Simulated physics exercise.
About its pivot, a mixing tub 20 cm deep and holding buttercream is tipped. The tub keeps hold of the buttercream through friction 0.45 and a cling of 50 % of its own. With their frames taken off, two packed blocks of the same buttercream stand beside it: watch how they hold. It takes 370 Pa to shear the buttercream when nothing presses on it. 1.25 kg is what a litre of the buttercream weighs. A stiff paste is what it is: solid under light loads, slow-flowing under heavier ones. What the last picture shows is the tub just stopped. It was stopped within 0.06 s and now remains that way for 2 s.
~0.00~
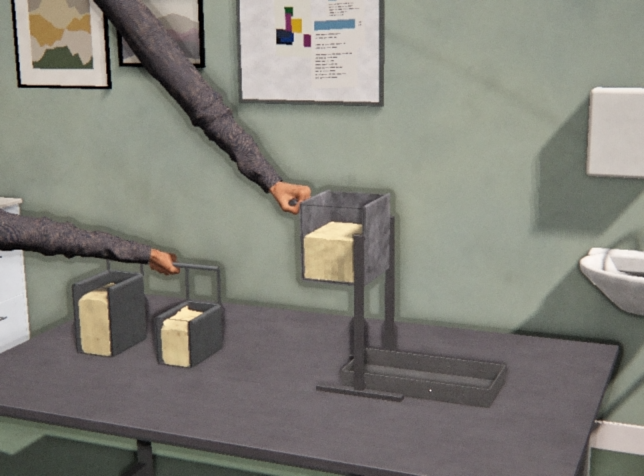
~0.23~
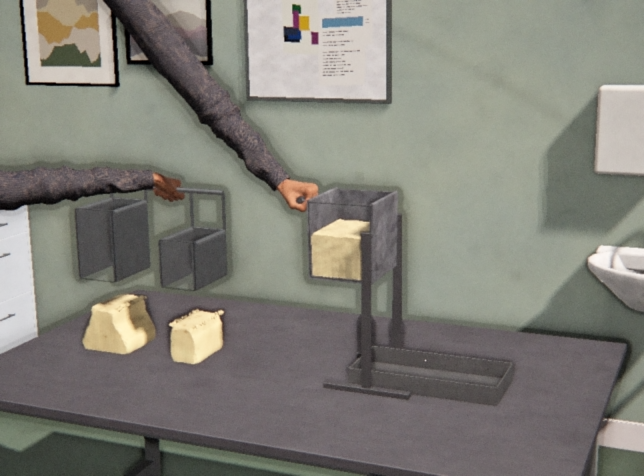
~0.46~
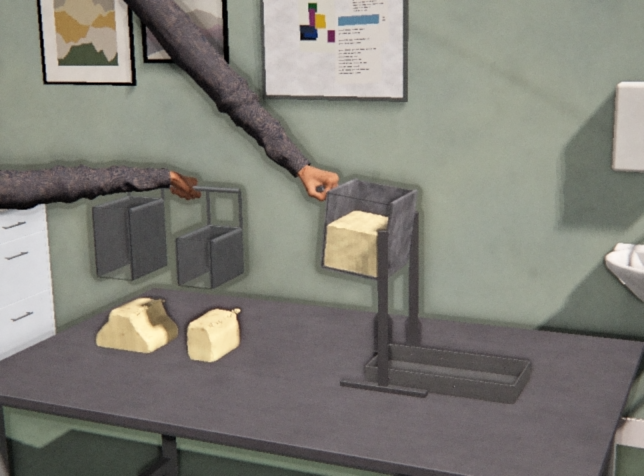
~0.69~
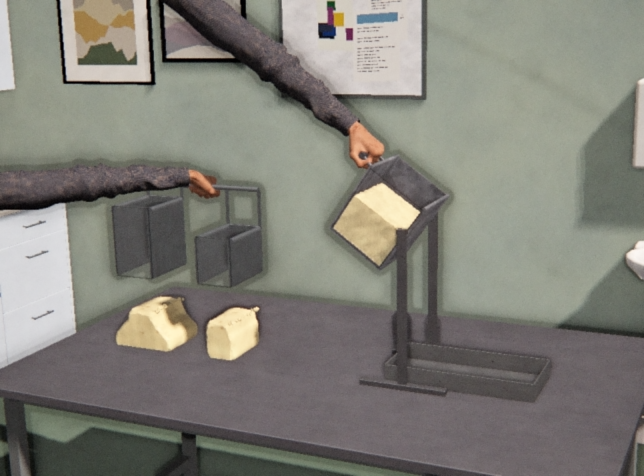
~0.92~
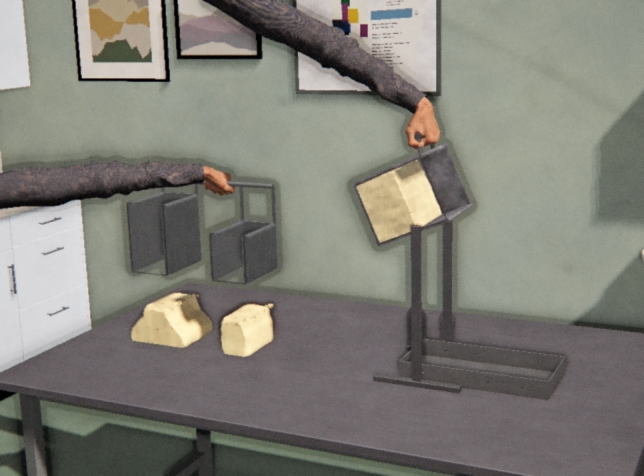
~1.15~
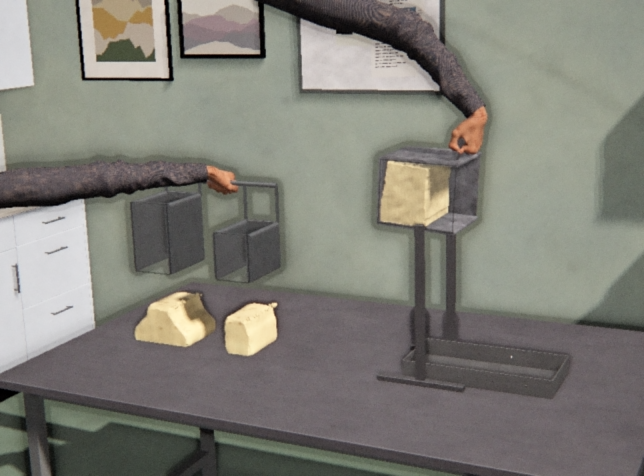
The clip shows a hand lifting grey casings off two pale buttercream blocks on a table, the left one slumping, while another hand then turns a raised tub clockwise onto its side with the buttercream still inside.
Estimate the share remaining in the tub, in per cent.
Roughly 82 per cent remains in the tub.
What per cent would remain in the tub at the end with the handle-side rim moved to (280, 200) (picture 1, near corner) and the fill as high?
Remaining in tub at end: Approx. 50 %.
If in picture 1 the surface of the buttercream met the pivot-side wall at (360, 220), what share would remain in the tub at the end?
In that case some 55 per cent.
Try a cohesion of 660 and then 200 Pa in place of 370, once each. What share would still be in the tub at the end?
You'd see 100 percent the first time and 55 percent the second.
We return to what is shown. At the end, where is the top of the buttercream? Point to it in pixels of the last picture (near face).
The highest point is near (426, 195) in the last picture.
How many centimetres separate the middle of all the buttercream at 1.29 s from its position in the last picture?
It has moved around 4 centimetres.
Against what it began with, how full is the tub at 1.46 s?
I'd say close to 95 %.
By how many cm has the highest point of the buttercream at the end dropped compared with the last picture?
About 8 cm.
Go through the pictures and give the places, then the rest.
The first picture shows handle-side rim at (303, 204), tilt 0 degrees; top of the buttercream at (308, 236); blocks stand 18 cm, 11 cm (left to right).
The second picture shows handle-side rim at (310, 202), tilt 0 degrees; top of the buttercream at (315, 234); blocks stand 13 cm, 11 cm (left to right).
The third picture shows handle-side rim at (330, 193), tilt 7 degrees; top of the buttercream at (332, 225); blocks stand 12 cm, 11 cm (left to right).
The fourth picture shows handle-side rim at (372, 168), tilt 36 degrees; top of the buttercream at (358, 197); blocks stand 12 cm, 11 cm (left to right).
The fifth picture shows handle-side rim at (422, 158), tilt 66 degrees; top of the buttercream at (394, 173); blocks stand 12 cm, 11 cm (left to right).
The sixth picture shows handle-side rim at (457, 167), tilt 93 degrees; top of the buttercream at (390, 163); blocks stand 12 cm, 11 cm (left to right).
After 1.29 s, the tub is at 93 degrees and holds 100 %.
After 1.46 s, the tub is at 93 degrees and holds 95 %.
After 1.63 s, the tub is at 93 degrees and holds 86 %.
After 1.80 s, the tub is at 93 degrees and holds 82 %.
After 3.15 s, at the end, the tub is at 93 degrees and holds 82 %.
